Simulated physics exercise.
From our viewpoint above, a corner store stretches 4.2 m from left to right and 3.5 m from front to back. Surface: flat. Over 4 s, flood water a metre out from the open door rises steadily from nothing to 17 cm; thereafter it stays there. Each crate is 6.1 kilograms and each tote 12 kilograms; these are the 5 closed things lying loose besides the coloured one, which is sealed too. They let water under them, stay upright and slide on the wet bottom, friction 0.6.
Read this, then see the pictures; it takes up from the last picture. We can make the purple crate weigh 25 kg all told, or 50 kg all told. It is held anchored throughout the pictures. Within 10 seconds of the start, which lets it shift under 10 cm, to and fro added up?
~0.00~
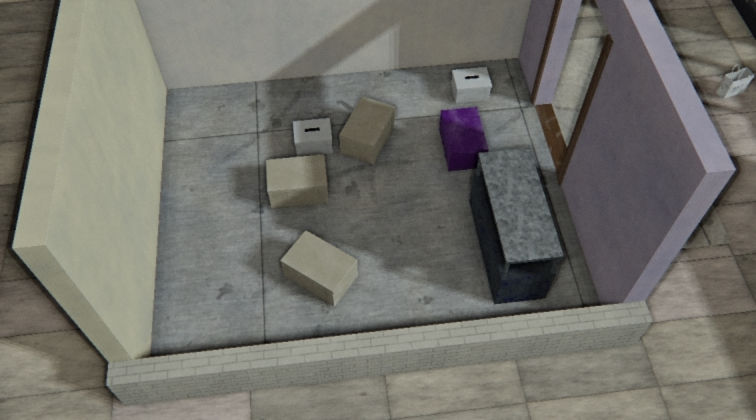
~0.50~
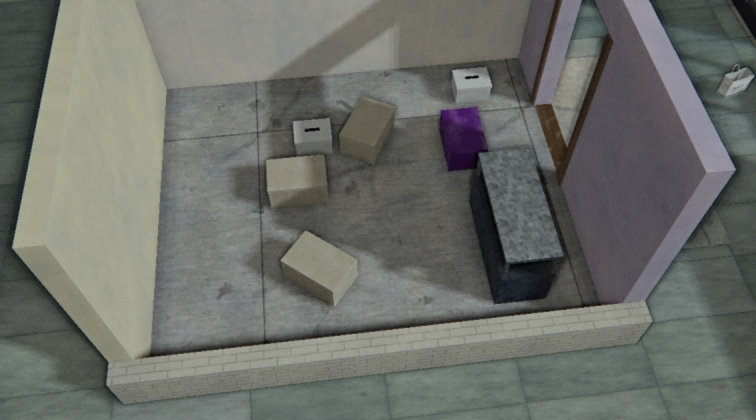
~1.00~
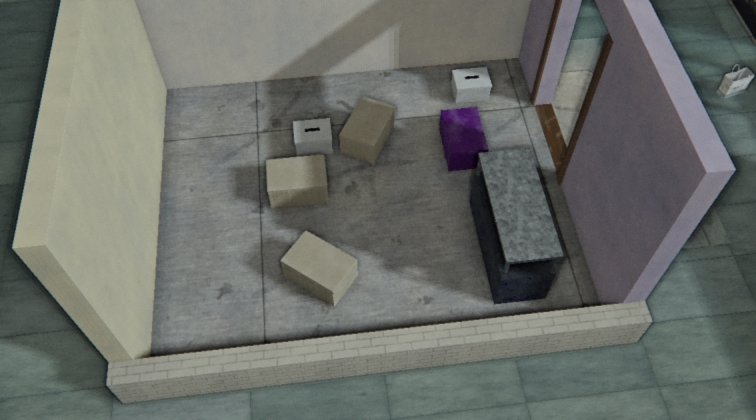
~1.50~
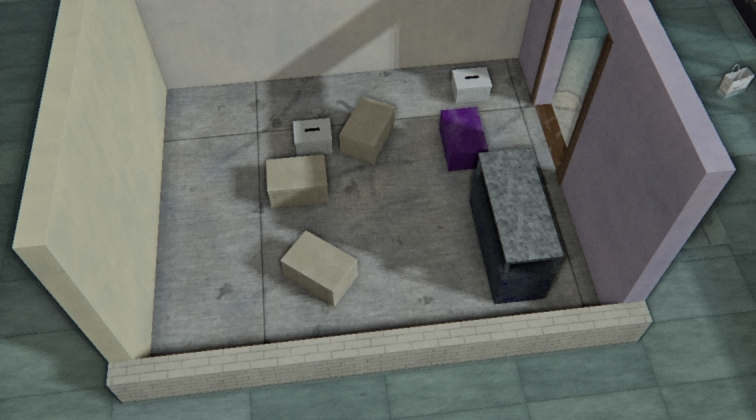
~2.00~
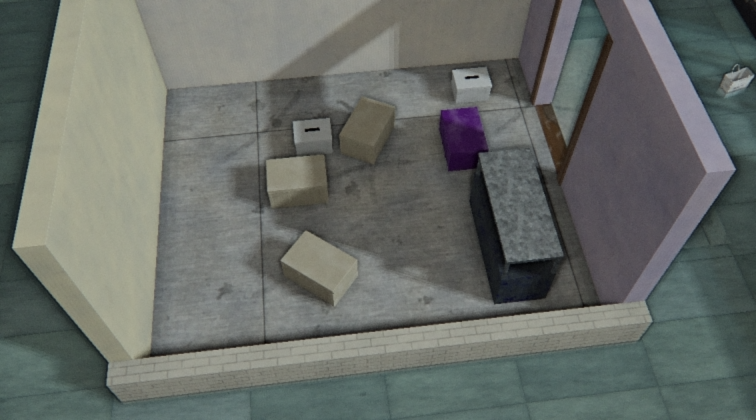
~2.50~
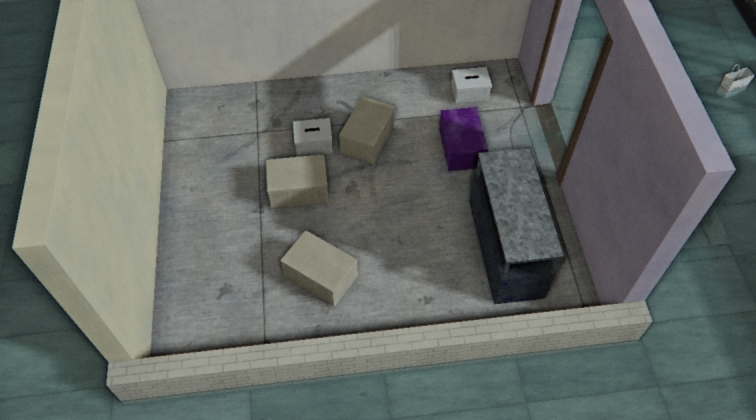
Result: Heavy ballast required.
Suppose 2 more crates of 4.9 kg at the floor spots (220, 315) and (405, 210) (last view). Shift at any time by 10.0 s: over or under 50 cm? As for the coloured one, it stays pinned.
Note, in sequence: Not exceeded, exceeded.
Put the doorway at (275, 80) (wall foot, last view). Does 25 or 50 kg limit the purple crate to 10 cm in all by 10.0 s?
With that change, the small one suffices.
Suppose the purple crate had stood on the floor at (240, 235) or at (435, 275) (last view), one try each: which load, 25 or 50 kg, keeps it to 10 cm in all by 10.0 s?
In order, both loads succeed and both loads succeed.
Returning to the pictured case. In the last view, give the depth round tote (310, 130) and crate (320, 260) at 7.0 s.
Around 3 cm and 2 cm.
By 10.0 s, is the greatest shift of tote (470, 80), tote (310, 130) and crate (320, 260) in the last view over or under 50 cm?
First above the mark, second below the mark, third below the mark.
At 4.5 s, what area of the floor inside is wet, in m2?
I'd estimate close to 3.5 m2.
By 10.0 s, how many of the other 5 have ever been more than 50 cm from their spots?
That comes to 2.
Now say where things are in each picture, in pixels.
The first frame shows the purple crate at (464, 129), on the bottom; water covers 0.0 m2; 0 of 6 have shifted.
The second frame shows the purple crate at (464, 129), on the bottom; water covers 0.0 m2; 0 of 6 have shifted.
The third frame shows the purple crate at (464, 129) rests on the ground; water covers 0.0 m2; 0 of 6 have shifted.
The fourth frame shows the purple crate at (464, 129) rests on the ground; water covers 0.0 m2; 0 of 6 have shifted.
The fifth frame shows the purple crate at (464, 129) rests on the ground; 0.0 m2 under water; 0 of 6 have shifted.
The sixth frame shows the purple crate at (464, 129) rests on the ground; 0.3 m2 under water; 0 of 6 have shifted.
After 3.5 s the purple crate would be 0 cm from its start with 25 kg and 0 cm from its start with 50 kg; 4 cm of water round it then.
After 4.5 s the purple crate would be 1 cm from its start with 25 kg and 0 cm from its start with 50 kg; 6 cm of water round it then.
After 7.0 s the purple crate would be 27 cm from its start with 25 kg and 0 cm from its start with 50 kg; 7 cm of water round it then.
After 10.0 s the purple crate would be 41 cm from its start with 25 kg and 0 cm from its start with 50 kg; 7 cm of water round it then.
